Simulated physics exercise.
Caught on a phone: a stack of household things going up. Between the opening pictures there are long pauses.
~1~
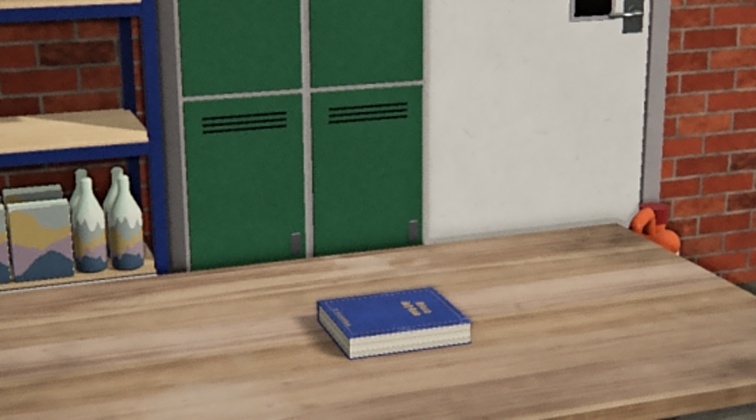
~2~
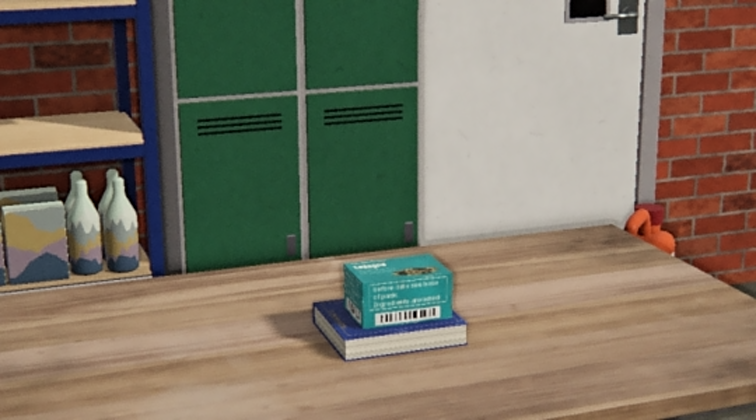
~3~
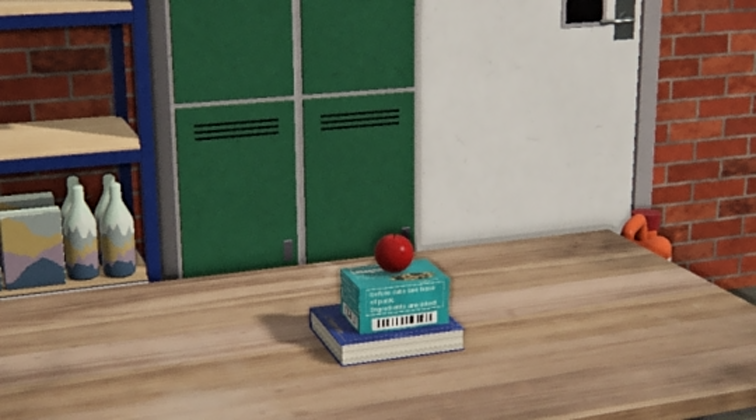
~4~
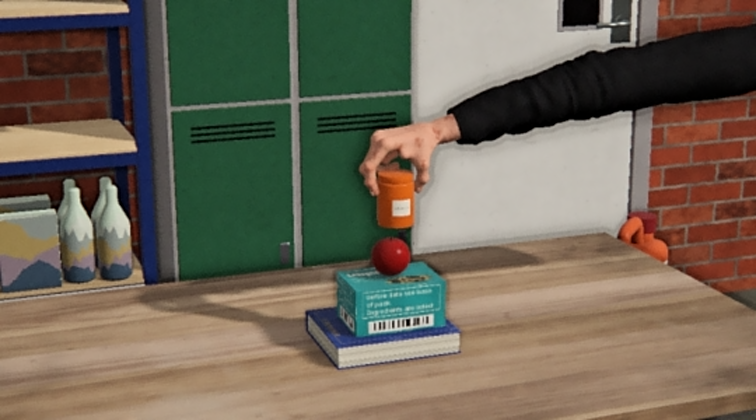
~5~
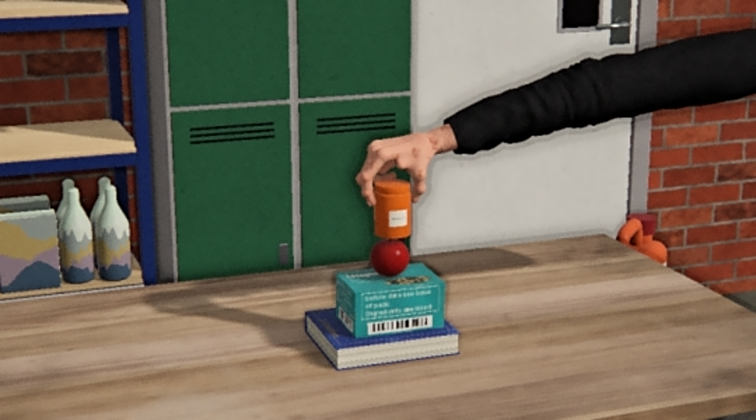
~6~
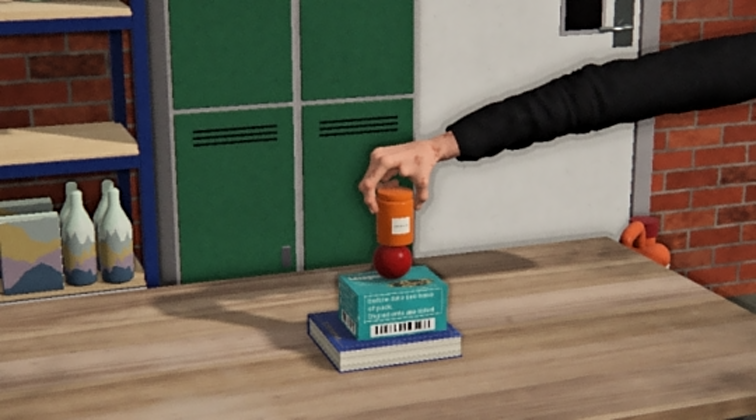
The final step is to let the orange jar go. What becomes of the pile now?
The pile falls over.
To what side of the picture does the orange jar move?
That would be the viewer's right.
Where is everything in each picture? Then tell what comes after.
In the first frame, the last thing is not in view yet.
In the second frame, the last thing is not in view yet.
In the third frame, the last thing is not in view yet; blue book (385, 328).
In the fourth frame, still above its spot; orange jar (396, 198); turquoise box (391, 299).
In the fifth frame, still above its spot; orange jar (392, 208); red apple (389, 258).
In the sixth frame, in place under the hand; orange jar (395, 216); blue book (383, 335).
Then, 0.50 s past the last view, orange jar now fallen.
Then, 0.60 s past the last view, things are still on the move.
Then, 0.70 s past the last view, as before.
Finally, fallen, orange jar; the other 3 still in place. Final places as the last picture's camera would see them, orange jar near (534, 314). The pile loses its balance.
